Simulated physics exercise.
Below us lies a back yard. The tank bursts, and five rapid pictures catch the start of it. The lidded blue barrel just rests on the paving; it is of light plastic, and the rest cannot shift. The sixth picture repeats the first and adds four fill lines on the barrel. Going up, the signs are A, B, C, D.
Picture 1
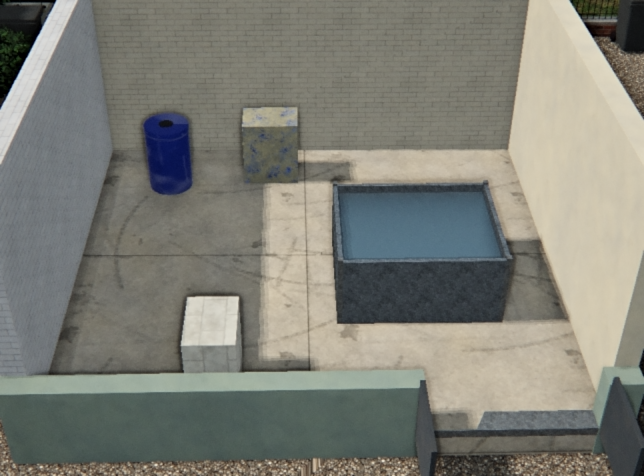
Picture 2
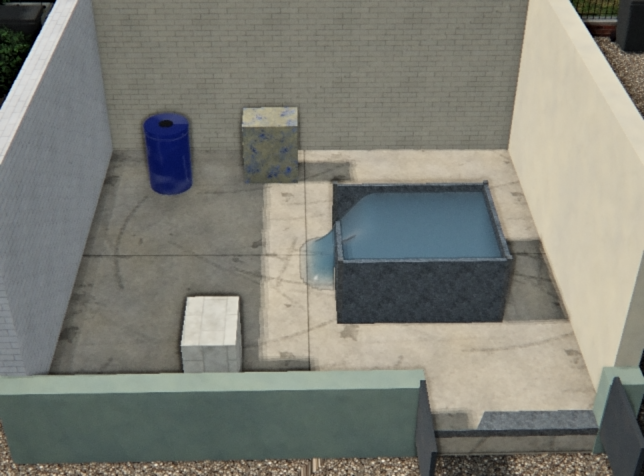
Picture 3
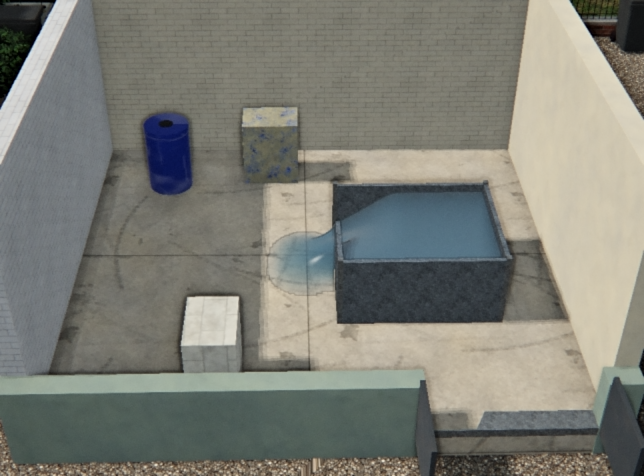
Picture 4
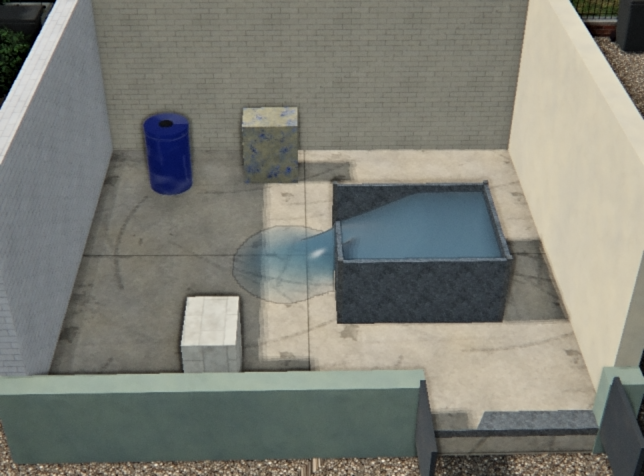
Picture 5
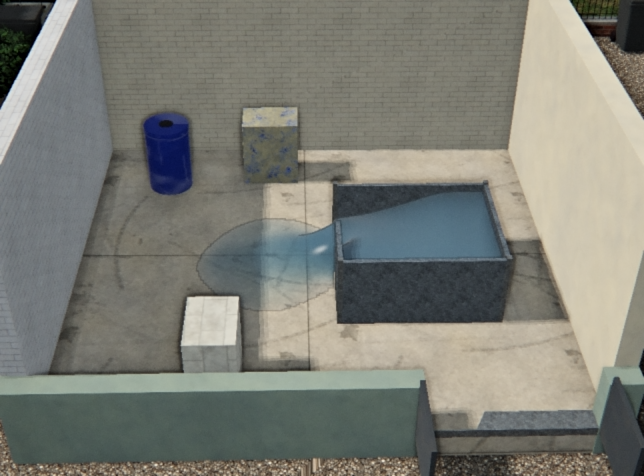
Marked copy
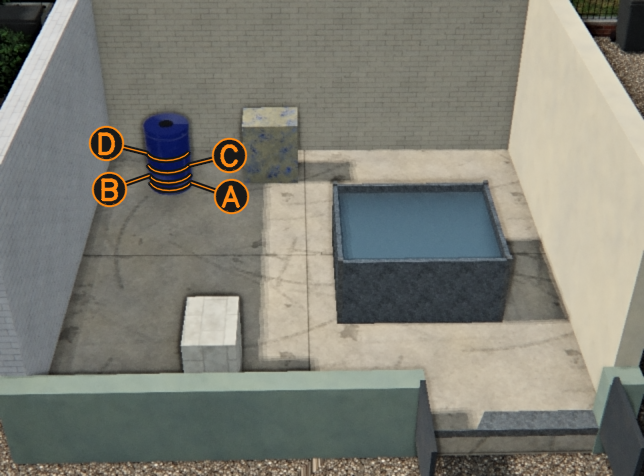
In the video, a walled yard holds a blue barrel, two blocks and a dark rectangular tank full of water; water pours from the tank's left side and spreads leftward across the paved ground in a widening puddle.
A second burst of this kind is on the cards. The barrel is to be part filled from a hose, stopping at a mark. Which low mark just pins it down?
Take B.
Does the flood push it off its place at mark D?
No, that is safe.
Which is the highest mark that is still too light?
That would be A.
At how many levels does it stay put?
Three of the four.
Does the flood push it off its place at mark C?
No.
On the marked copy, A at (169, 190); B at (168, 182); C at (167, 172); D at (166, 160); from the bottom up A, B, C, D.
Choosing A, it is pushed about twice its own width away.
Choosing B, it does not move.
Choosing C, it does not move.
Choosing D, it does not move.
